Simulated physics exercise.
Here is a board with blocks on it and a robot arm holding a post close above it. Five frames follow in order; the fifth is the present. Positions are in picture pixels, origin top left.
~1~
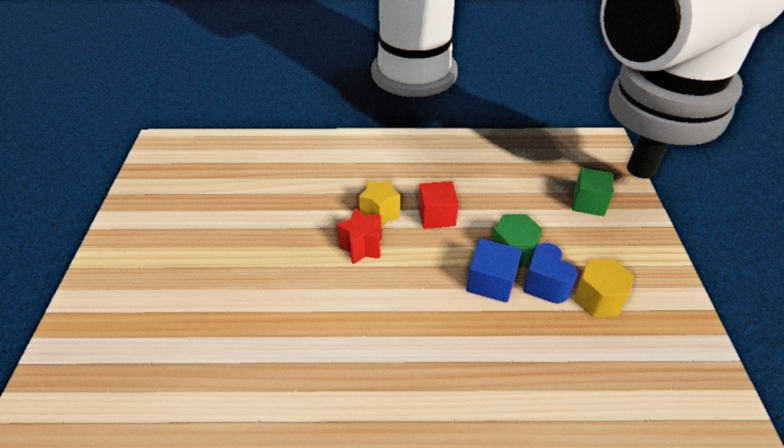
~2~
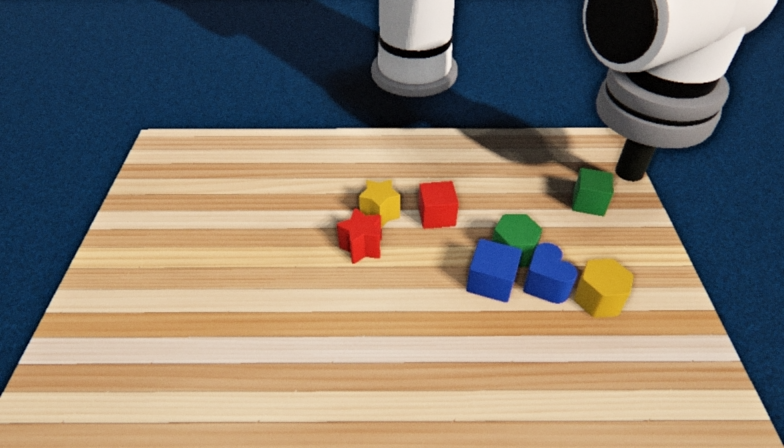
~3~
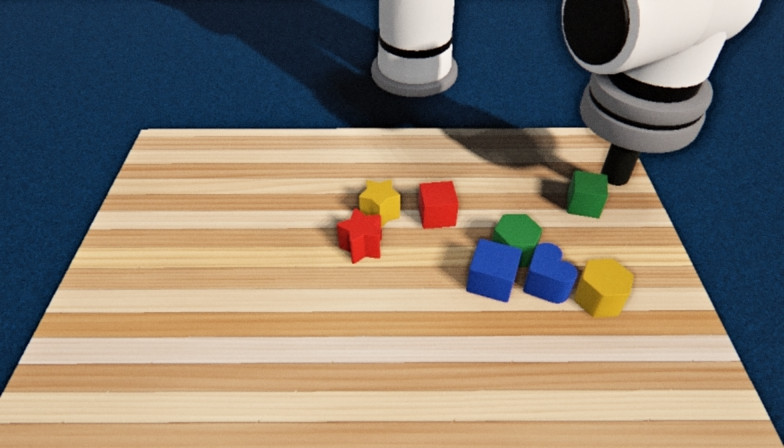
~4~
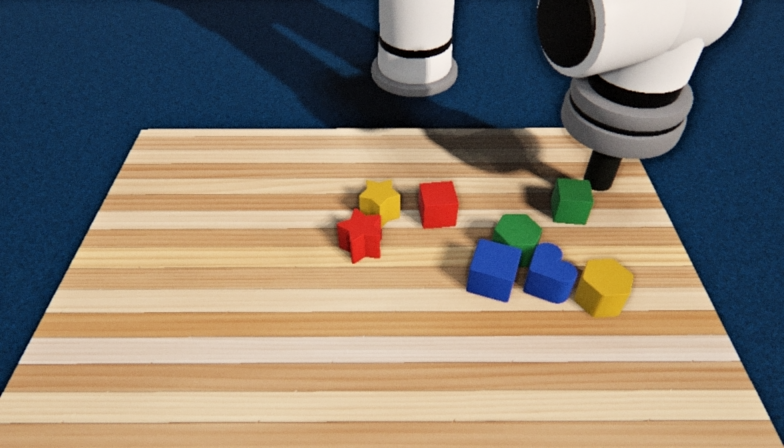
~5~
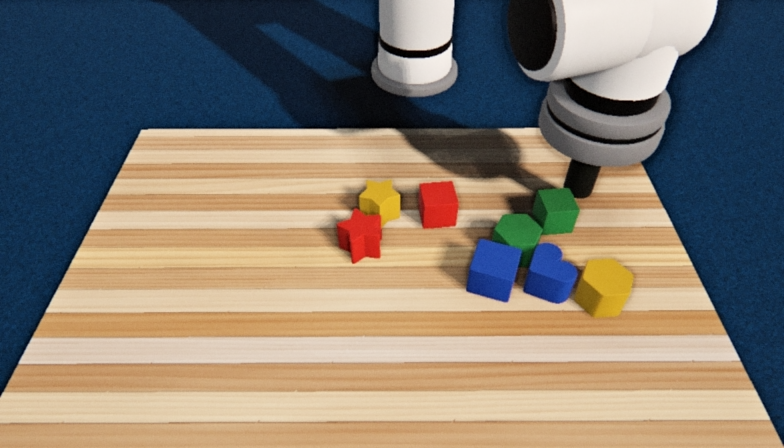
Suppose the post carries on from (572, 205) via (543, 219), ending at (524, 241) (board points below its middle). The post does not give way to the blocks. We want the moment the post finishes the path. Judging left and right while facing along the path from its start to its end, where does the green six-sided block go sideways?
That block drifts left.
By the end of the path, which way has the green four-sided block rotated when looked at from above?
It is turned anticlockwise.
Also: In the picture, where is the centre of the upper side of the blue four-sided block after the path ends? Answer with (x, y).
The middle of its upper face should be somewhere near (474, 293).
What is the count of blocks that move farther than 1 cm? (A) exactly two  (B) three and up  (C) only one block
My answer is option B.
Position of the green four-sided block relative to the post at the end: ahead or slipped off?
It stays ahead.
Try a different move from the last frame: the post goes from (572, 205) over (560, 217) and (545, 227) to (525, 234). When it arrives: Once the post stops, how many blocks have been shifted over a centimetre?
Blocks moved: Three or more.
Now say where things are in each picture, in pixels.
In the first picture, post's lower end (641, 170); blue four-sided block (496, 259); green six-sided block (519, 229); blue heart-shaped block (552, 262); green four-sided block (597, 180).
In the second picture, post (629, 173); blocks still.
In the third picture, post (614, 177); green four-sided block (591, 182).
In the fourth picture, post (597, 182); green four-sided block (575, 190).
In the fifth picture, post (577, 190); blue four-sided block (496, 259); green six-sided block (519, 229); blue heart-shaped block (552, 262); green four-sided block (559, 200).
On the path given first. Halfway along, post (547, 204); blue four-sided block (494, 265); green six-sided block (512, 234), turned 10° anticlockwise; green four-sided block (539, 217), turned 35° anticlockwise.
At the end, post (528, 226); blue four-sided block (474, 293), turned 20° clockwise; green six-sided block (494, 262), turned 20° anticlockwise; blue heart-shaped block (554, 265); green four-sided block (521, 242), turned 45° anticlockwise.
